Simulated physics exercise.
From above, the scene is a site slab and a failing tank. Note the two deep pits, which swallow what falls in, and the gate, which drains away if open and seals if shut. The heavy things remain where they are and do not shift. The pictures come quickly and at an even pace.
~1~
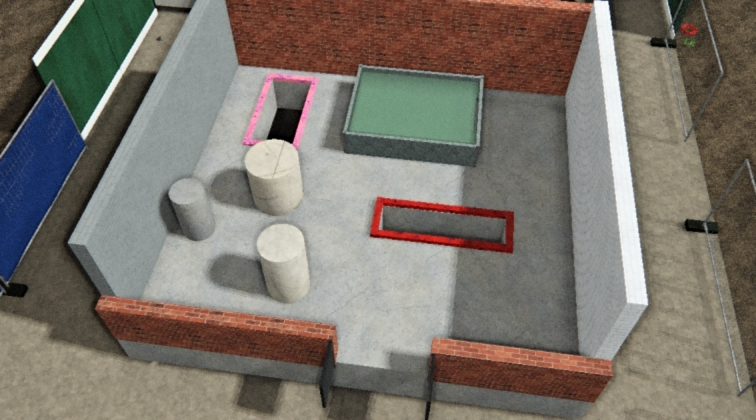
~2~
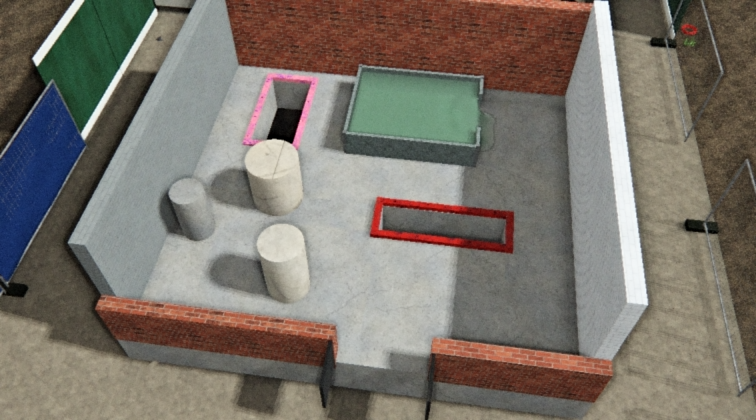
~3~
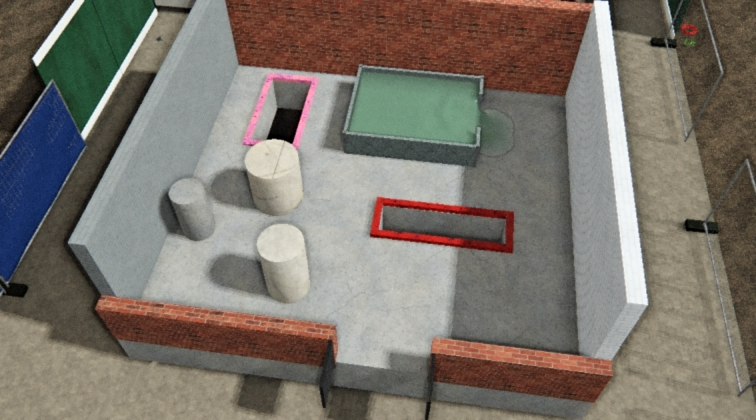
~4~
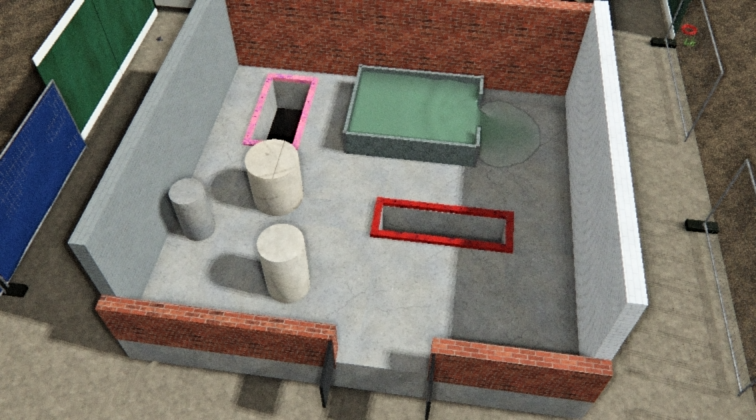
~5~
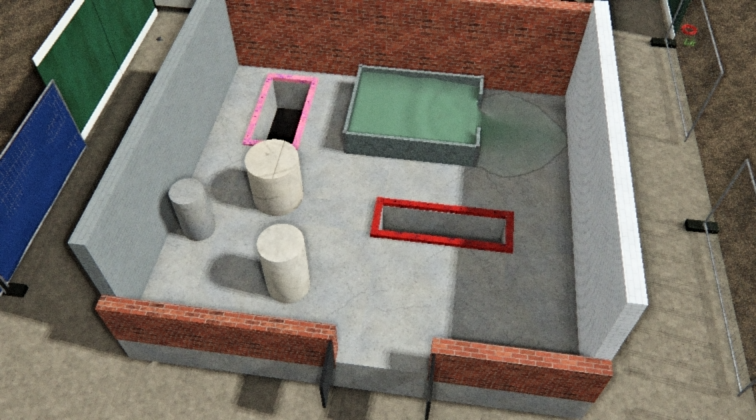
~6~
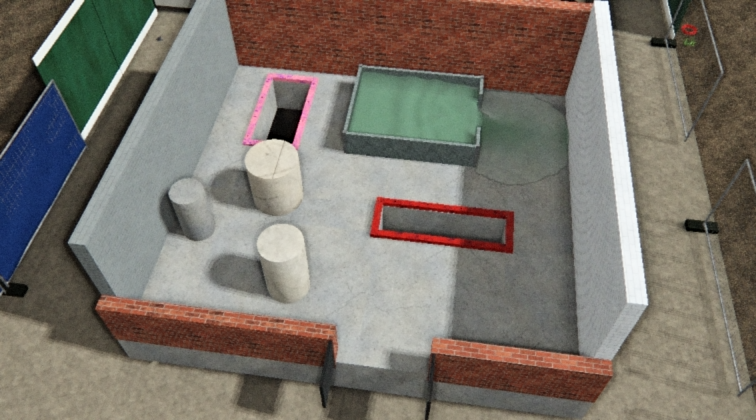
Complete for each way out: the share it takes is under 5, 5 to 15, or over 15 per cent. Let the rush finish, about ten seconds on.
Completed: For the gate it is under 5 per cent; for the red pit it is under 5 per cent; for the pink pit it is under 5 per cent.
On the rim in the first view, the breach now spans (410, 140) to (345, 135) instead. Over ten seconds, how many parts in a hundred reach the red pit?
That would be red at 8 percent.
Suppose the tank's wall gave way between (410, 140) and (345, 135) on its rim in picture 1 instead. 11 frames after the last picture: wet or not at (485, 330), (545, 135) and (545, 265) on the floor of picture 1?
Going point by point: Left unwetted, left unwetted, left unwetted.
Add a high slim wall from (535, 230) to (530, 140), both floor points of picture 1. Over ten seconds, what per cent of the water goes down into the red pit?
Red: 4 %.
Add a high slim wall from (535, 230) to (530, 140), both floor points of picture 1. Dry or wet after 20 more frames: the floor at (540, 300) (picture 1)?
As far as I can tell, it ends up soaked.
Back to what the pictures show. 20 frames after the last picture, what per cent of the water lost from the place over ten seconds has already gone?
Roughly 0 percent of it.
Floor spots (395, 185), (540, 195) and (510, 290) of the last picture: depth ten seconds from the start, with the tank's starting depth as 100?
4, 14 and 8 per cent, roughly.
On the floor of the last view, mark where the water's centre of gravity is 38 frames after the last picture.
Point: (462, 168).
A moment on, water covers 10 % of the floor; the gate 0 %, the red pit 0 %, the pink pit 0 %.
Next, water covers 15 % of the floor; the gate 0 %, the red pit 0 %, the pink pit 0 %.
Then, water covers 30 % of the floor; the gate 0 %, the red pit 0 %, the pink pit 0 %.
Later, water covers 50 % of the floor; the gate 0 %, the red pit 0 %, the pink pit 1 %.
In the end, water covers 90 % of the floor; the gate 3 %, the red pit 0 %, the pink pit 2 %.
